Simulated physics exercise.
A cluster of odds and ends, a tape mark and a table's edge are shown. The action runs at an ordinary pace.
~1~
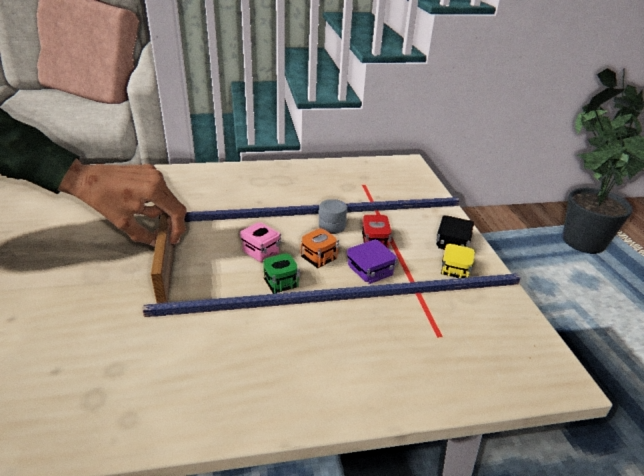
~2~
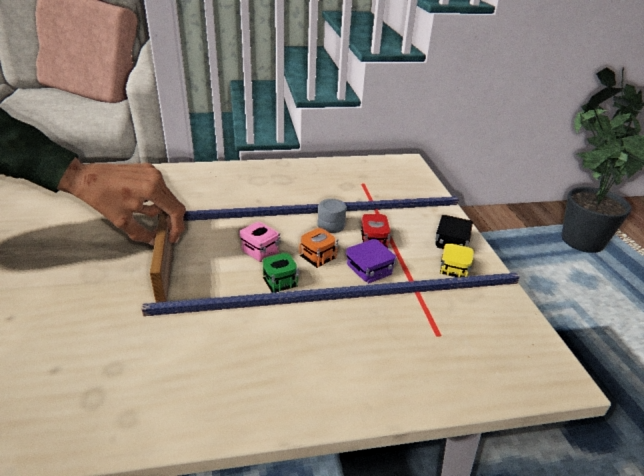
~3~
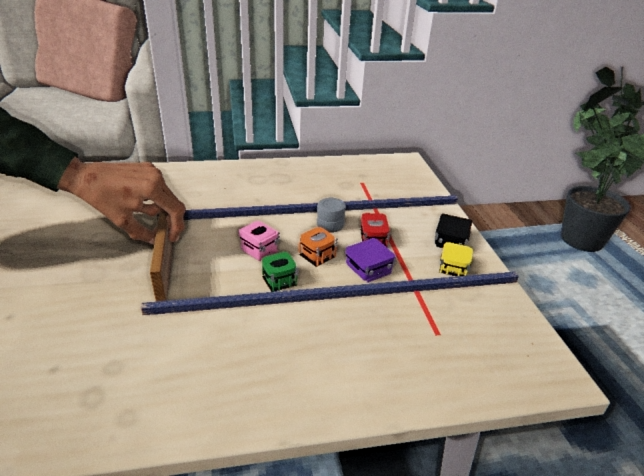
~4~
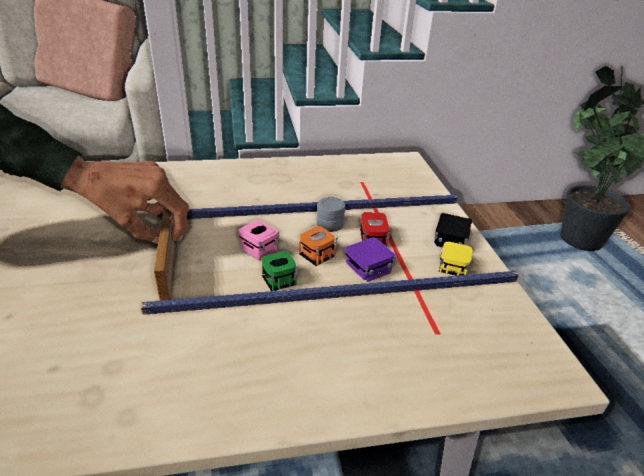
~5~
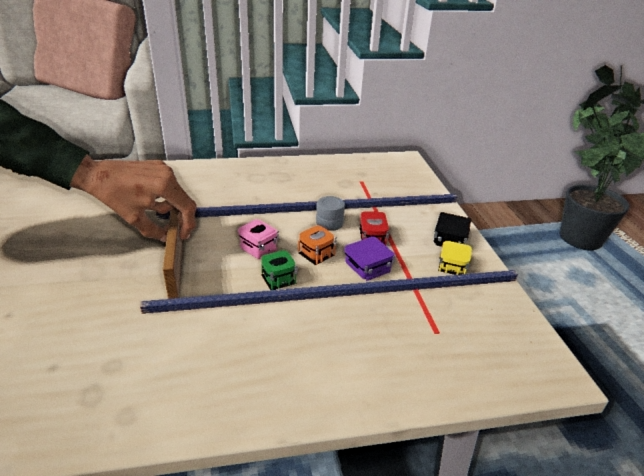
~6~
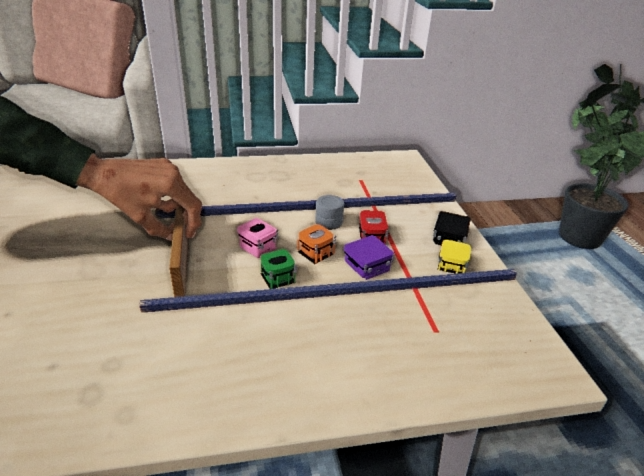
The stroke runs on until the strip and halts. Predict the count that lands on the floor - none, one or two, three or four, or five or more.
Once the push stops, every one will still be on the table.
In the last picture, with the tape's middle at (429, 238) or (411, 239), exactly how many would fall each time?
2 and 0.
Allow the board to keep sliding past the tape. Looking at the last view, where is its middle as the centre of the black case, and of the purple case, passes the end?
Around (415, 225), then around (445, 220).
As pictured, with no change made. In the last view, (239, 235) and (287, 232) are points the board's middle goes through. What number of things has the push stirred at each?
1 and 3.
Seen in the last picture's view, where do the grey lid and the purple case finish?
Approximately (394, 208) for one, approximately (446, 254) for the other.
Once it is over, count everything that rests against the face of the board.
Looks like 3 of them, all told.
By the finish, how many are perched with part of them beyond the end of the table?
I make it 0.
Soon after, none off yet; black case at rest near (451, 231); yellow case at rest near (454, 258); red case at rest near (373, 229).
Then, none off yet; black case at rest near (451, 231); yellow case at rest near (454, 258); red case moved a little near (384, 226).
At rest, the number that fall off is zero.
